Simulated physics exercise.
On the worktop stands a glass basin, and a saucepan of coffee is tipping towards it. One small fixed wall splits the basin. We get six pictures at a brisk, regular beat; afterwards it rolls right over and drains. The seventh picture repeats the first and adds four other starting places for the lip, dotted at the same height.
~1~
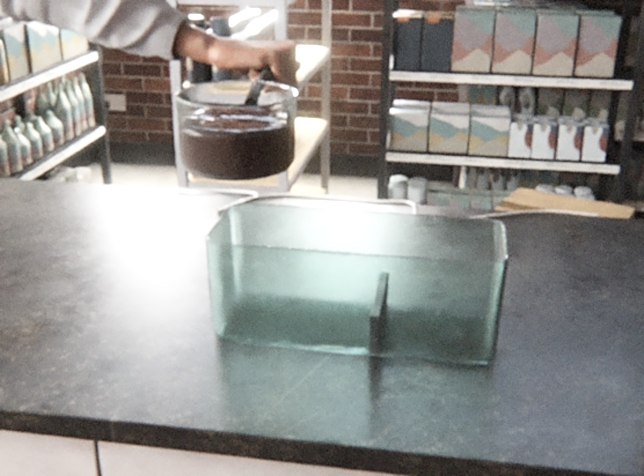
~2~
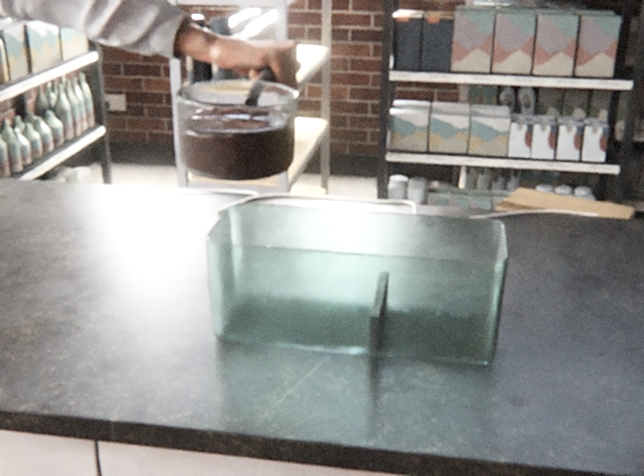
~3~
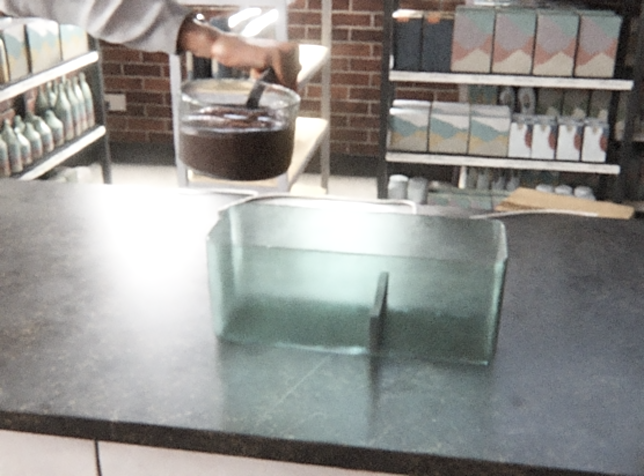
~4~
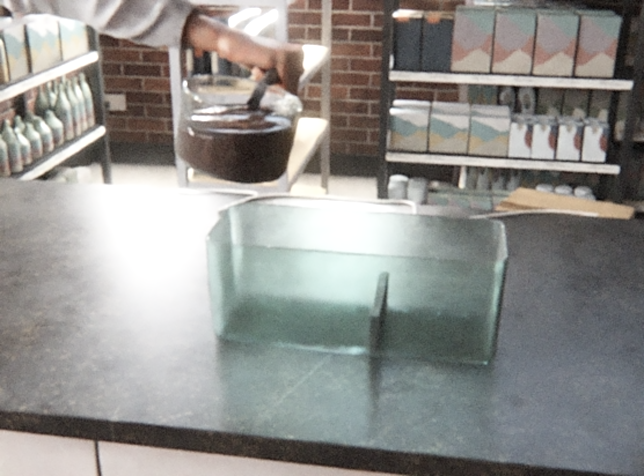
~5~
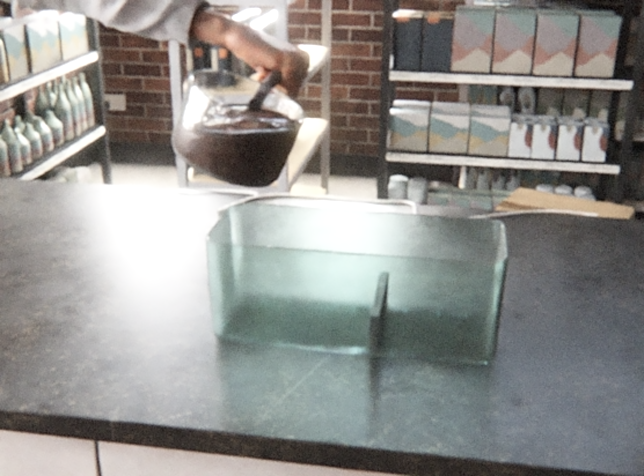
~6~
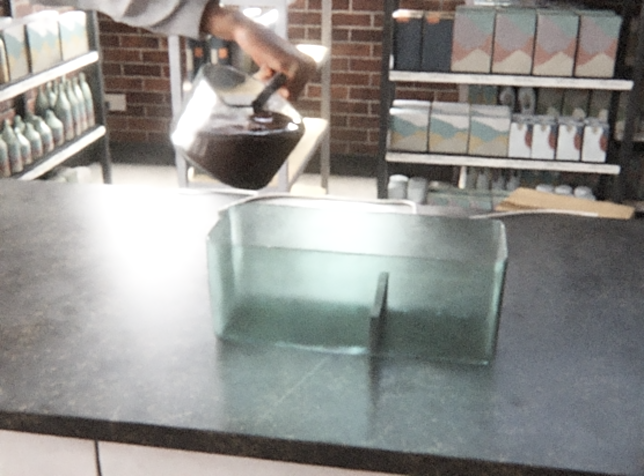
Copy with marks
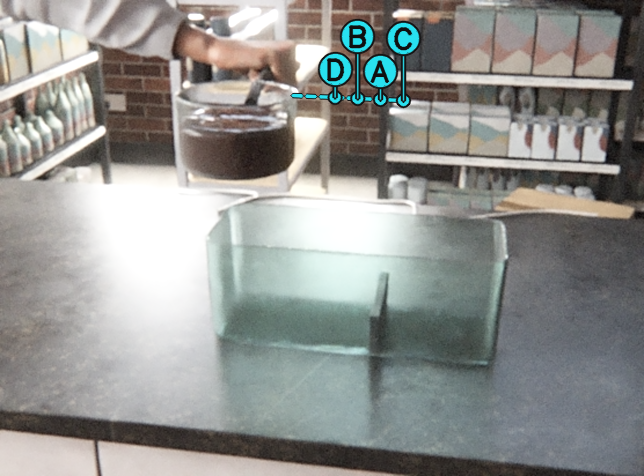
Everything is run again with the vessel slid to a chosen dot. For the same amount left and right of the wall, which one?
Go for D.
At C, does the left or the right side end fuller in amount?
More ends on the right.
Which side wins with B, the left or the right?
The right one.
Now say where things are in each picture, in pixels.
In the first picture, upright, lip at (293, 95); basin from (214, 336) to (494, 362); top of the wall at (380, 292); nothing has left yet.
In the second picture, upright, lip at (294, 97); nothing has left yet.
In the third picture, tipped about 6°, lip at (296, 101); nothing has left yet.
In the fourth picture, tipped about 13°, lip at (299, 109); nothing has left yet.
In the fifth picture, tipped about 22°, lip at (302, 119); nothing has left yet.
In the sixth picture, tipped about 32°, lip at (303, 131); nothing has left yet.
In cyan, A at (380, 99); B at (357, 98); C at (403, 100); D at (335, 97).
With A, about 3 % ends left of the wall and 97 % right of it.
With B, about 18 % ends left of the wall and 82 % right of it.
With C, about 2 % ends left of the wall and 98 % right of it.
With D, about 44 % ends left of the wall and 55 % right of it.
